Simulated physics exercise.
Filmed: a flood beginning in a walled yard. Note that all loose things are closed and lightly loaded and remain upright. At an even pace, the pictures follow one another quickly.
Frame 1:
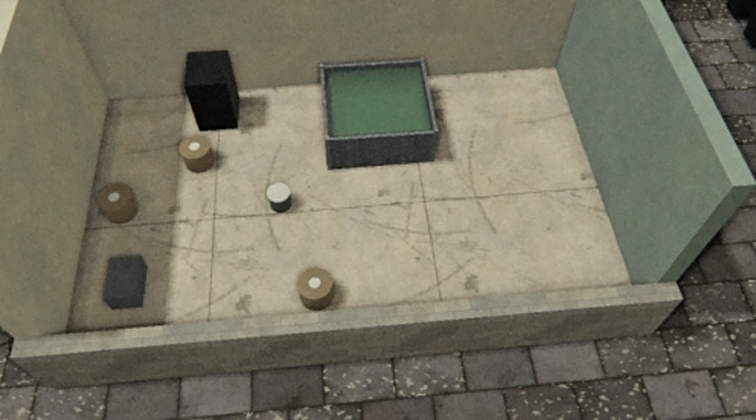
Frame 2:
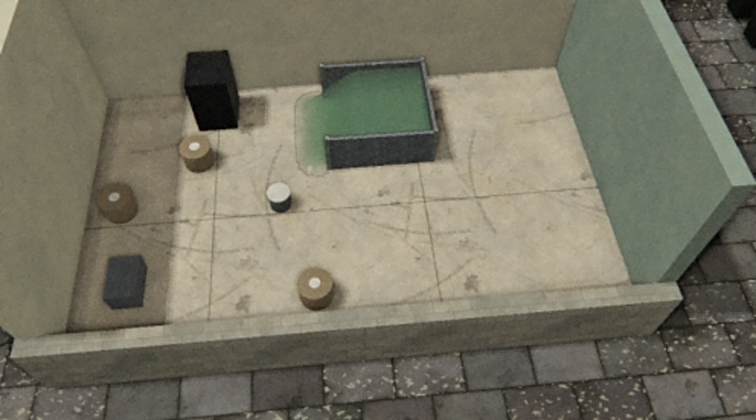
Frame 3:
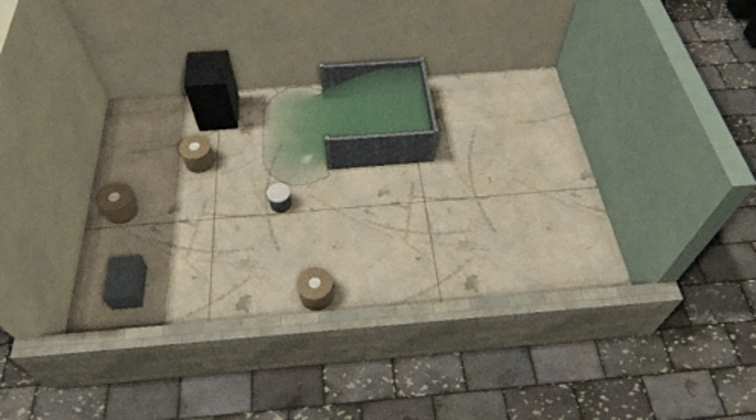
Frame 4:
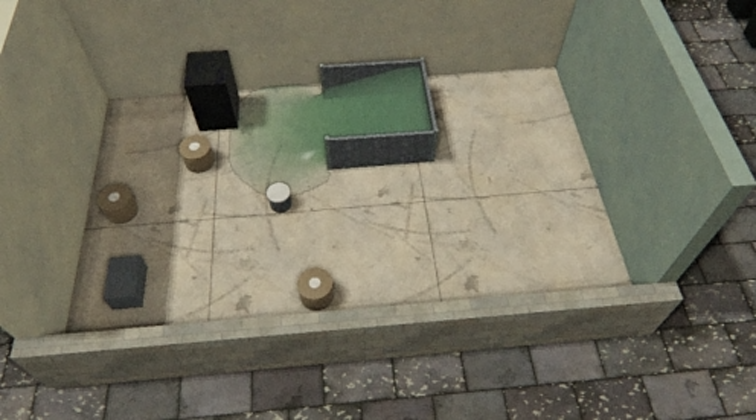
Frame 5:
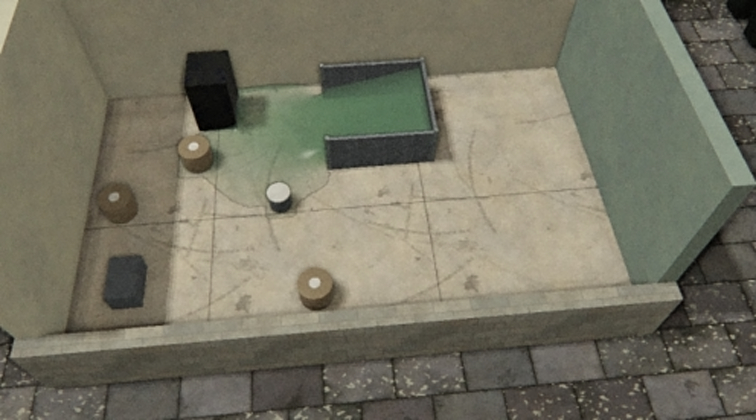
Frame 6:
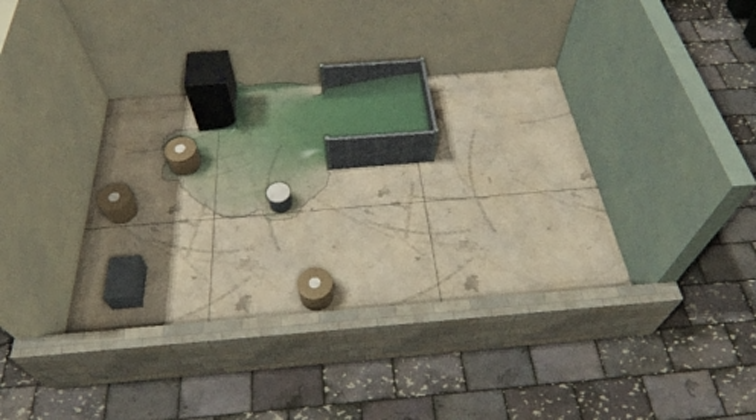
A walled yard with a pale, cracked floor and dark paving outside is seen from above by a still camera. Three tan cylinders and a small white one stand around a black block, a low dark grey block and a grey-walled tank of green water. The tank's left side opens, green water spreads leftward in a thinning sheet around the white cylinder, and the upper tan cylinder shifts slightly left.
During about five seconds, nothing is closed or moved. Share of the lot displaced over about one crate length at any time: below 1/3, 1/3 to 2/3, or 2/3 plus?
The portion knocked well out of place is two thirds or greater.
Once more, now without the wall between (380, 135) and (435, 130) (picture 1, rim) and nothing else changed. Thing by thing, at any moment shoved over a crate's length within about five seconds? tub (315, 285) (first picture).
Lab note - outcome: Distance reached.
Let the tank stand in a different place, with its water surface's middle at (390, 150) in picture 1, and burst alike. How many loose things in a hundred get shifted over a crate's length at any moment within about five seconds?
Roughly 100 %.
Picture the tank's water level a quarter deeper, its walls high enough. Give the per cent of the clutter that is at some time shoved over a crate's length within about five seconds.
Share: Close to 100 %.
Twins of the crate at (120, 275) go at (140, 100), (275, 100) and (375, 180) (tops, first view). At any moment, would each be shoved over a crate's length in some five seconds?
The first travels far, the second travels far and the third sits tight.
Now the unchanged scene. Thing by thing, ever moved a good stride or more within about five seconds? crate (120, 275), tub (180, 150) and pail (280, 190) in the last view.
Went a long way, went a long way, never got far.
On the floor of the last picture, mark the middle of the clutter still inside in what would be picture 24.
Their average sits at about pixel (194, 286).
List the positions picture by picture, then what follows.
The first frame shows a tub at (195, 147), on the bottom; a pail at (279, 192) rests on the ground; 0 of 5 have shifted.
The second frame shows a tub at (195, 147) rests on the ground; a pail at (279, 192) rests on the ground; 0 of 5 have shifted.
The third frame shows a tub at (195, 147) rests on the ground; a pail at (279, 192), on the bottom; 0 of 5 have shifted.
The fourth frame shows a tub at (195, 147), on the bottom; a pail at (279, 192) rests on the ground; 0 of 5 have shifted.
The fifth frame shows a tub at (194, 147) rests on the ground; a pail at (279, 192) rests on the ground; 0 of 5 have shifted.
The sixth frame shows a tub at (180, 149), on the bottom, close to its start; a pail at (279, 192) rests on the ground; 1 of 5 have shifted.
A moment on, 1 of 5 are well off their spots; 0 afloat.
Next, 2 of 5 are well off their spots; 2 afloat.
Later, 3 of 5 are well off their spots; 3 afloat.
In the end, 4 of 5 are well off their spots, and 4 have been at some point; 3 afloat.
